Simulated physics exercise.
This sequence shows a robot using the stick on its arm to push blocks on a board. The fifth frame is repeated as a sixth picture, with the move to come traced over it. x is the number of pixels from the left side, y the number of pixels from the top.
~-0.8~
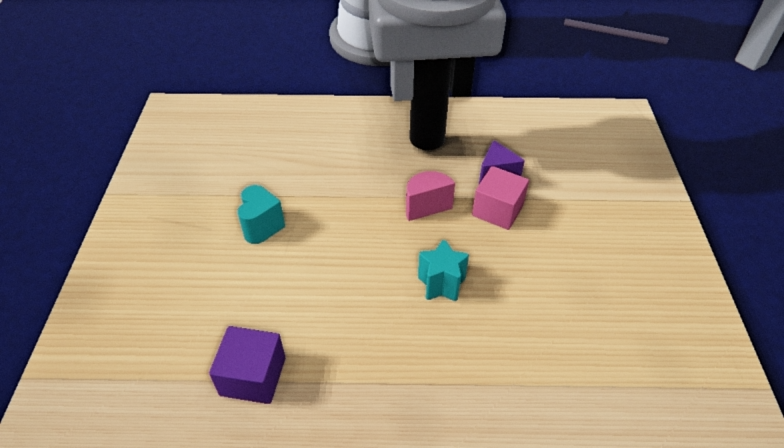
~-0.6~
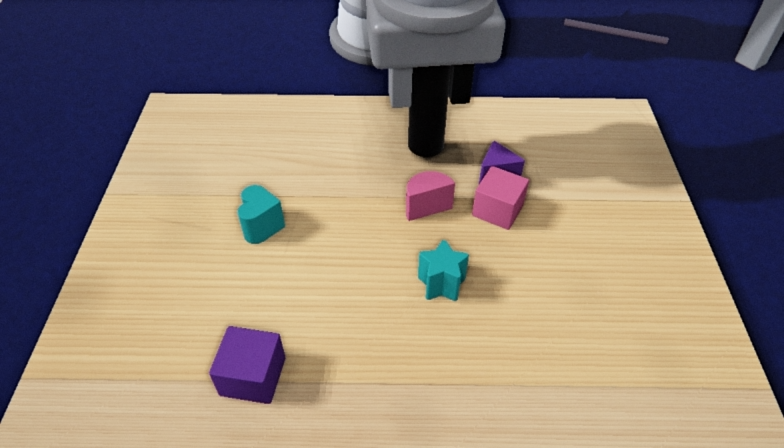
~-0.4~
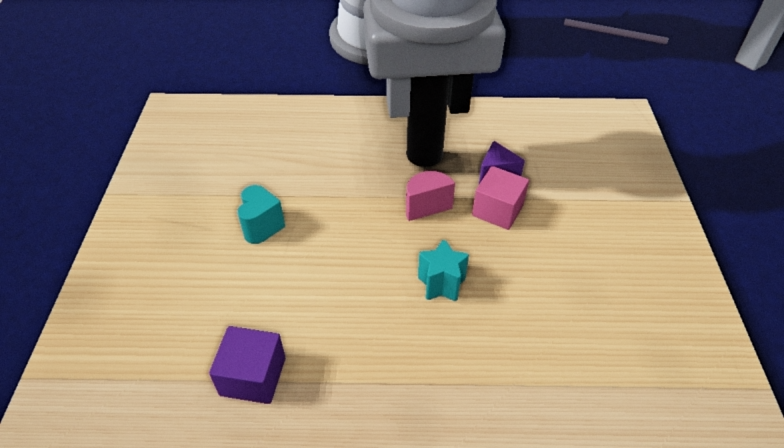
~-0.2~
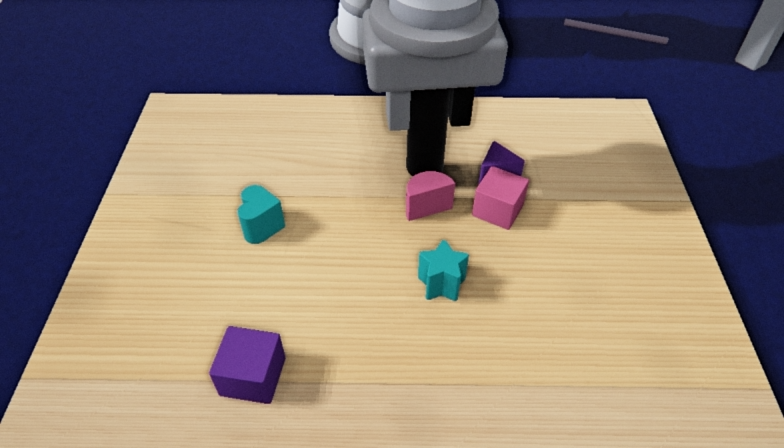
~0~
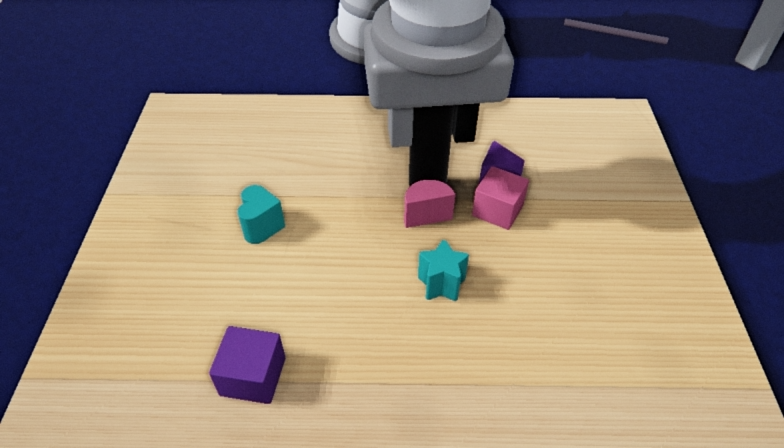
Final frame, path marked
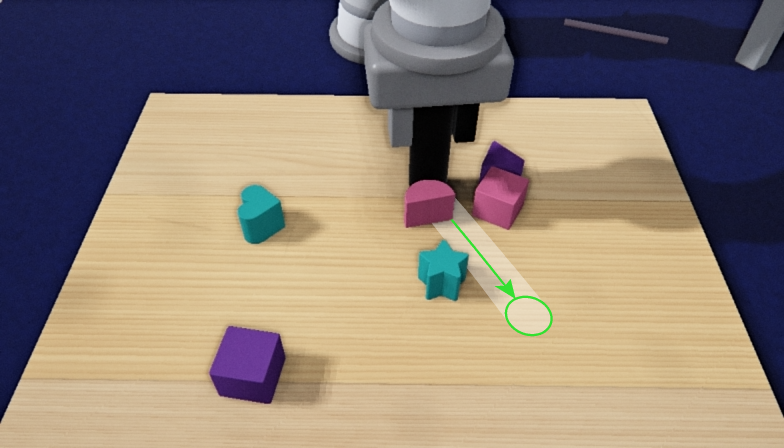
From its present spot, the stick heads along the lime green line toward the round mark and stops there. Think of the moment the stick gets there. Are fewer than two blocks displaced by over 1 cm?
That would be a yes.
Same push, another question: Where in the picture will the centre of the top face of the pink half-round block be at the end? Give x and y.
Put as a pixel place, it's (429, 215).
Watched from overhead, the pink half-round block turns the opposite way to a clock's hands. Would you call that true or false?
That statement is not accurate.
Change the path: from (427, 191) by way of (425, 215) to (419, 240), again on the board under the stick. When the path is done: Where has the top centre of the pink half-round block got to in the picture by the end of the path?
Top centre: (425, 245).
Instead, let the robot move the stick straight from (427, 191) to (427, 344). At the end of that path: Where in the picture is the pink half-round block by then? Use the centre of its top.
It ends at (453, 360).
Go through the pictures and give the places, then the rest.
In the first picture, stick tip at (427, 139); block tops, pink half-round block at (428, 182); pink square piece at (503, 185).
In the second picture, stick at (426, 146); blocks unchanged.
In the third picture, stick at (425, 155); blocks unchanged.
In the fourth picture, stick at (425, 168); blocks unchanged.
In the fifth picture, stick at (428, 183); pink half-round block at (428, 190); pink square piece at (503, 185).
Path on the board, straight from (427, 191) to (529, 315).
On the path given first. One third of the way, stick at (459, 221); pink half-round block at (429, 215), turned 75° clockwise.
Two thirds of the way, stick at (493, 262); pink half-round block at (429, 215), turned 75° clockwise.
At the end, stick at (531, 309); pink half-round block at (429, 215), turned 75° clockwise; pink square piece in place.
